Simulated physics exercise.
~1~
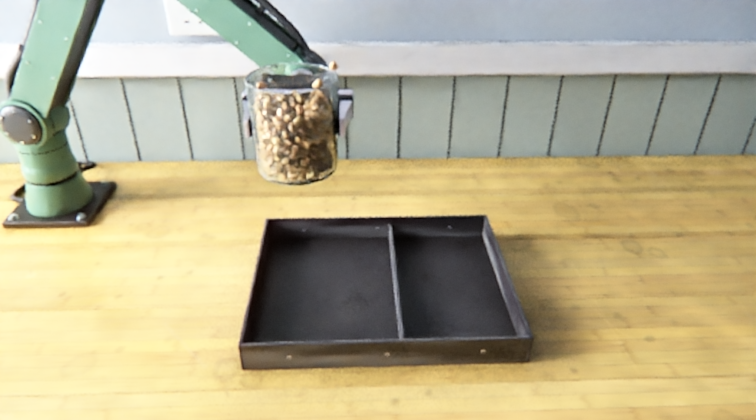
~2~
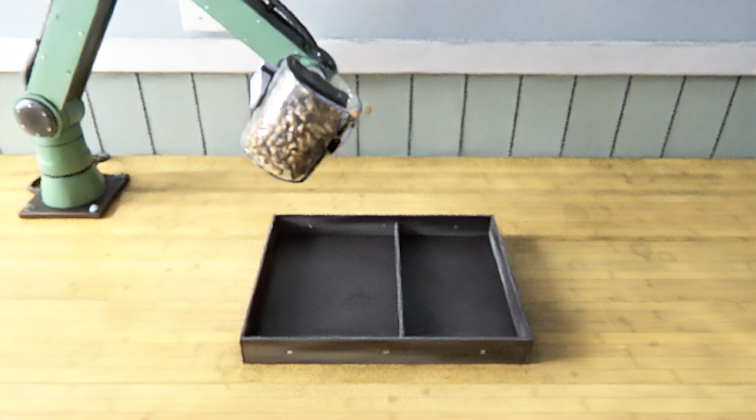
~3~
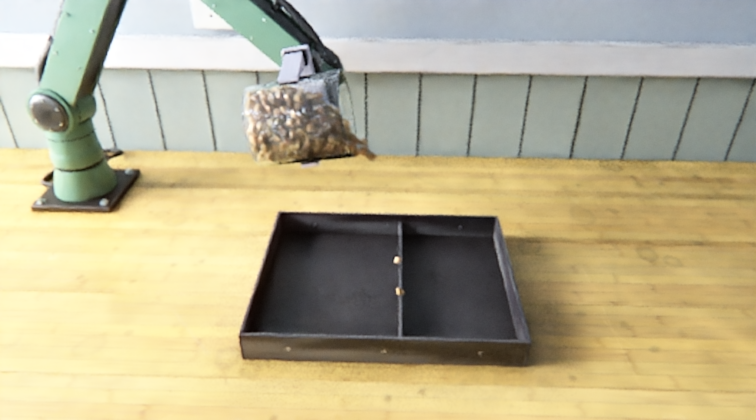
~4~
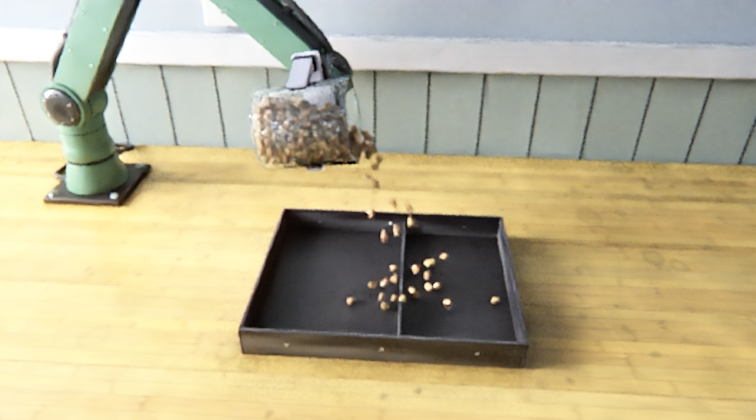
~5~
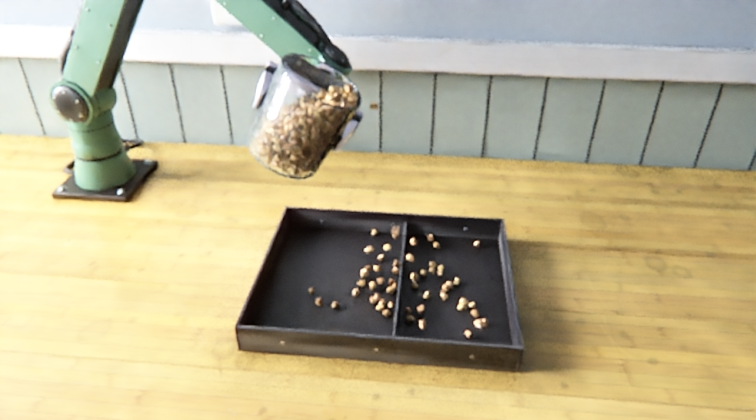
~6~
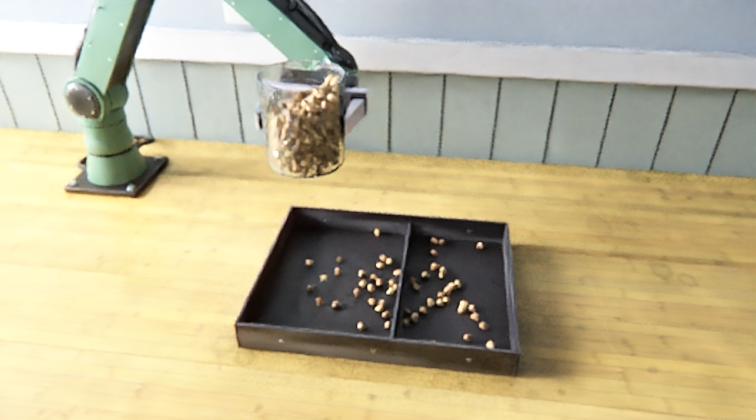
On a pale wooden table in front of a panelled wall, a green robot arm holds a clear beaker full of dried beans above a black tray split in two by a divider. The arm tips the beaker to the right until it lies almost on its side. A couple of beans drop near the divider, then a thin stream spills from the rim and scatters into both parts. The arm swings the beaker back, stopping the flow. It ends upright, still holding most of its beans, with a modest scattering on either side of the divider.
